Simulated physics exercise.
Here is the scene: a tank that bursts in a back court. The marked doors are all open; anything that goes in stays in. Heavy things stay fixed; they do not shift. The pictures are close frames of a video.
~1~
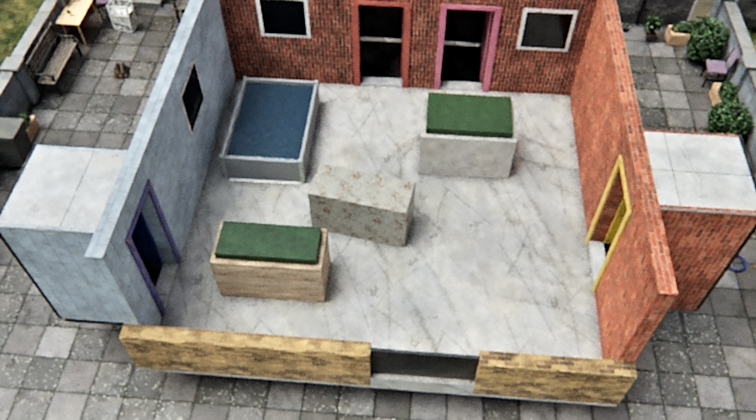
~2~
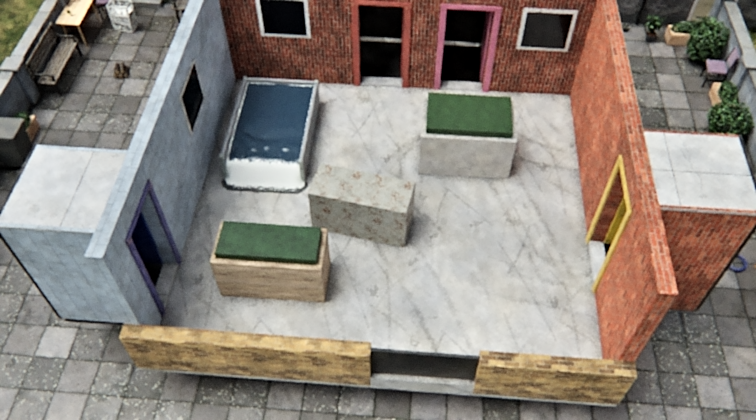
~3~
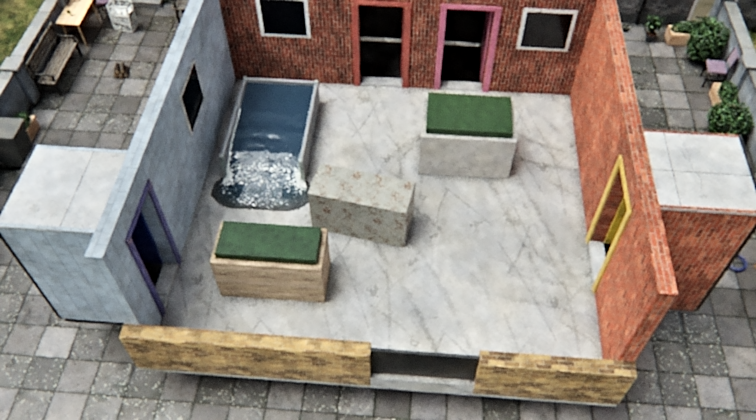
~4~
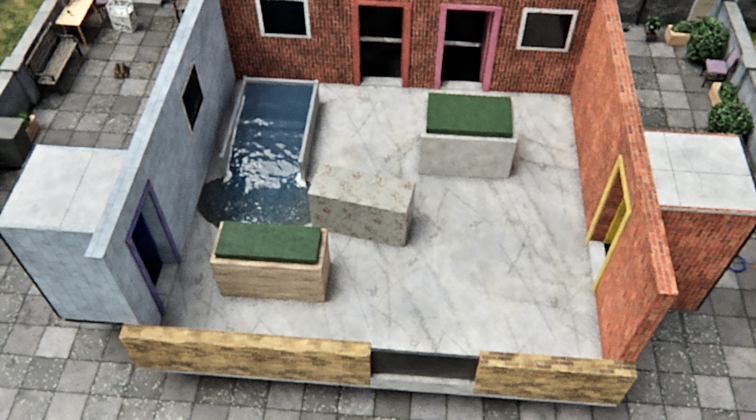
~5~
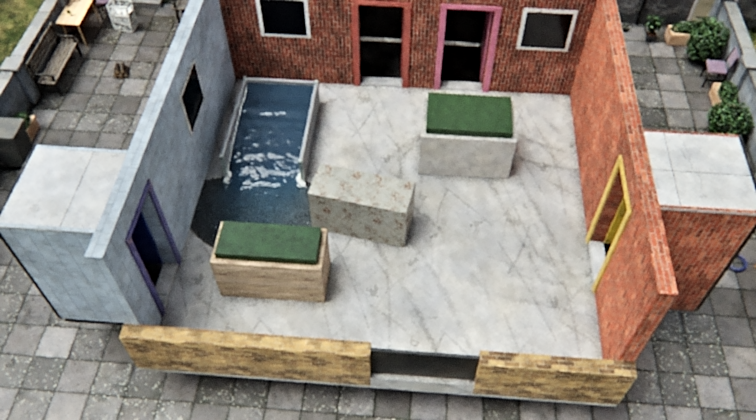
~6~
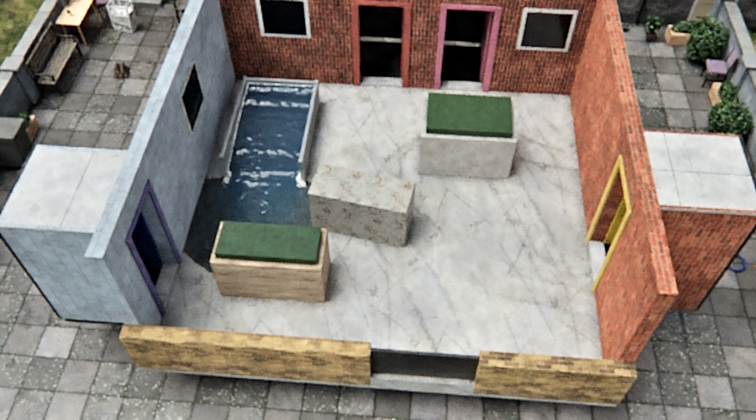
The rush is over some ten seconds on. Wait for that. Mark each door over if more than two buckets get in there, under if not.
Pink door - under; blue door - over; red door - under; yellow door - under.
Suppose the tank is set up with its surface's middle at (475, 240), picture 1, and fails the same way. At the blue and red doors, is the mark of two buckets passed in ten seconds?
Blue door tops it, red door misses it.
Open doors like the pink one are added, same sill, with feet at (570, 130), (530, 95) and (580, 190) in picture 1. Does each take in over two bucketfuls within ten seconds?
Result, in listed order - doesn't reach the limit, doesn't reach the limit, doesn't reach the limit.
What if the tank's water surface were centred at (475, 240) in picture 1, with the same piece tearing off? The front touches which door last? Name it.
Final one: The one in red.
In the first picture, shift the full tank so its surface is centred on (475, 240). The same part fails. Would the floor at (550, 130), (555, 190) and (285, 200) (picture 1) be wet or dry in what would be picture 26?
First spot bare, second swamped, third bare.
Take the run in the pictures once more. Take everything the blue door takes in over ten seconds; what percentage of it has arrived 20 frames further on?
Something like 75 in a hundred.
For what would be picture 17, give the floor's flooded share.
That should be about 20 %.
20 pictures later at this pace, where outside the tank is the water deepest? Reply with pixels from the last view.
At about (154, 348).
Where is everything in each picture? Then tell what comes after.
The first picture shows still water in the tank at (272, 121).
In the second picture, water pours out at (264, 172) and has run to (302, 187).
In the third picture, water pours out at (264, 174) and has run to (302, 202).
In the fourth picture, water pours out at (264, 174) and has run to (210, 218).
In the fifth picture, water pours out at (264, 174) and has run to a hidden place.
In the sixth picture, water pours out at (264, 175) and has run to a hidden place.
A moment on, water covers 15 % of the floor; the pink door not reached, the blue door wet at the sill, nothing in, the red door not reached, the yellow door not reached.
Next, water covers 20 % of the floor; the pink door not reached, the blue door under two buckets in, the red door not reached, the yellow door not reached.
Then, water covers 40 % of the floor; the pink door not reached, the blue door over two buckets in, the red door not reached, the yellow door not reached.
Later, water covers 55 % of the floor; the pink door not reached, the blue door over two buckets in, the red door not reached, the yellow door wet at the sill, nothing in.
In the end, water covers 85 % of the floor; the pink door not reached, the blue door over two buckets in, the red door wet at the sill, nothing in, the yellow door wet at the sill, nothing in.
